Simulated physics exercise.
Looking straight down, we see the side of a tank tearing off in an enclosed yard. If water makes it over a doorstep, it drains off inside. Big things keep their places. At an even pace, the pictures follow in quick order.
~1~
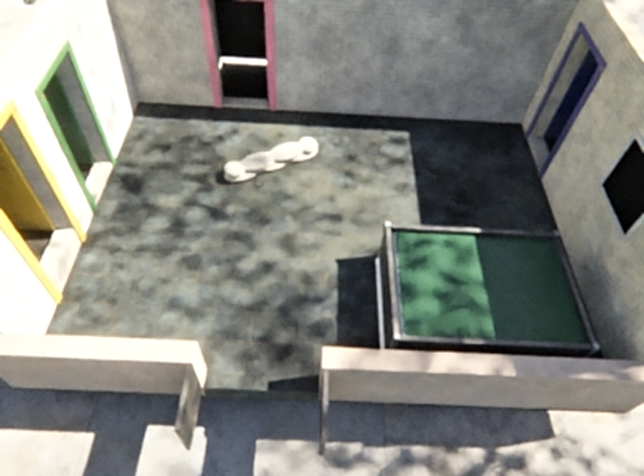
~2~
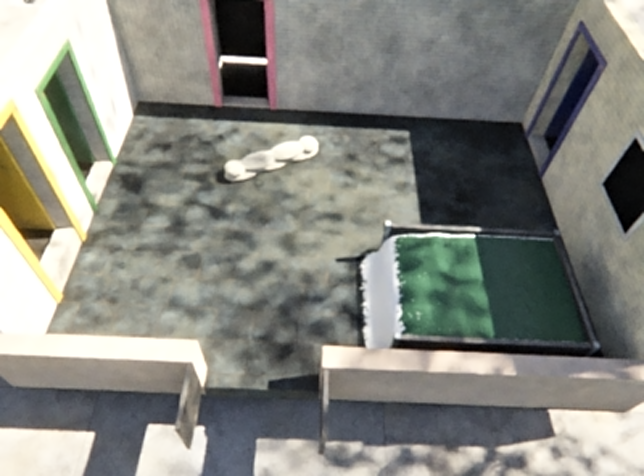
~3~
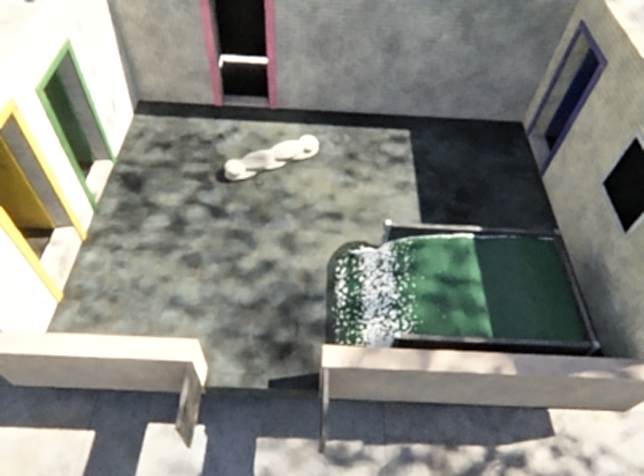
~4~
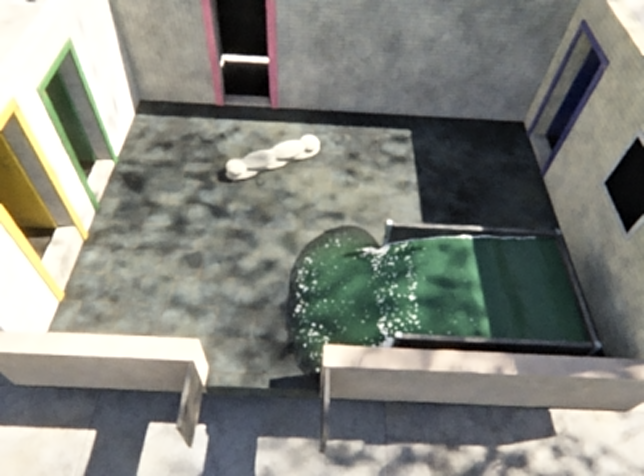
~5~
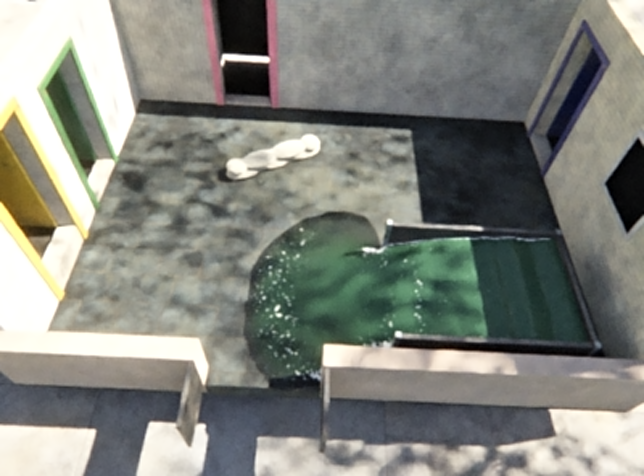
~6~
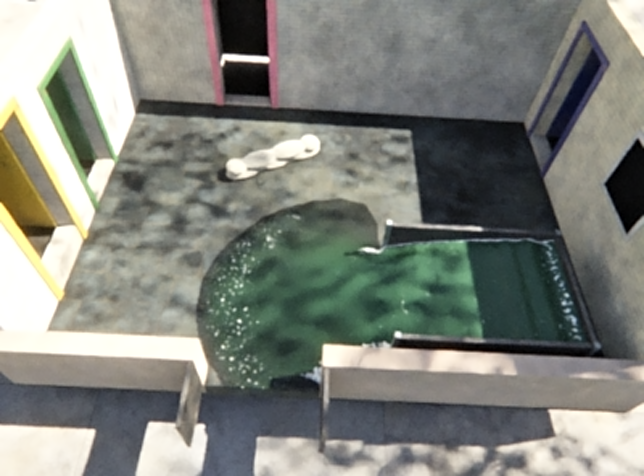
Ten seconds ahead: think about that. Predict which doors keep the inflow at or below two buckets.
The pink door tops two buckets. The yellow door never tops two buckets. The green door tops two buckets. The blue door never tops two buckets.
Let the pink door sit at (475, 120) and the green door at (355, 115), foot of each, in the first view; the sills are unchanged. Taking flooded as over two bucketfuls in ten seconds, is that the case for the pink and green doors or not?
As I see it, the pink door remains below the limit, and the green door remains below the limit.
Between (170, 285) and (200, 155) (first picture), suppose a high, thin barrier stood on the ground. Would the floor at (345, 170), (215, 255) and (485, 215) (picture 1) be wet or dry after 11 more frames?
Results in sequence: Bone-dry / swamped / bone-dry.
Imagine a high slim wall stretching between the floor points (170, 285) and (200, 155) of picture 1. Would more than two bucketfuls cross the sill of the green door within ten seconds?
I'd say the green door remains within bounds.
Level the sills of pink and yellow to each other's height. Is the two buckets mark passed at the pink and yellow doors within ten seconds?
Then the pink door falls below the mark, and the yellow door goes past the mark.
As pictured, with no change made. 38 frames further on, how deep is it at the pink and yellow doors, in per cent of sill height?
Roughly 270 and 30 %.
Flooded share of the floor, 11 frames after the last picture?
Roughly 45 %.
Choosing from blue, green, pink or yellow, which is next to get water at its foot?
Call: The yellow-painted one.
A moment on, water covers 40 % of the floor; the pink door not reached, the yellow door wet at the sill, nothing in, the green door not reached, the blue door not reached.
Next, water covers 45 % of the floor; the pink door not reached, the yellow door wet at the sill, nothing in, the green door wet at the sill, nothing in, the blue door not reached.
Then, water covers 50 % of the floor; the pink door not reached, the yellow door wet at the sill, nothing in, the green door over two buckets in, the blue door not reached.
Later, water covers 70 % of the floor; the pink door over two buckets in, the yellow door wet at the sill, nothing in, the green door over two buckets in, the blue door not reached.
In the end, water covers 95 % of the floor; the pink door over two buckets in, the yellow door wet at the sill, nothing in, the green door over two buckets in, the blue door wet at the sill, nothing in.
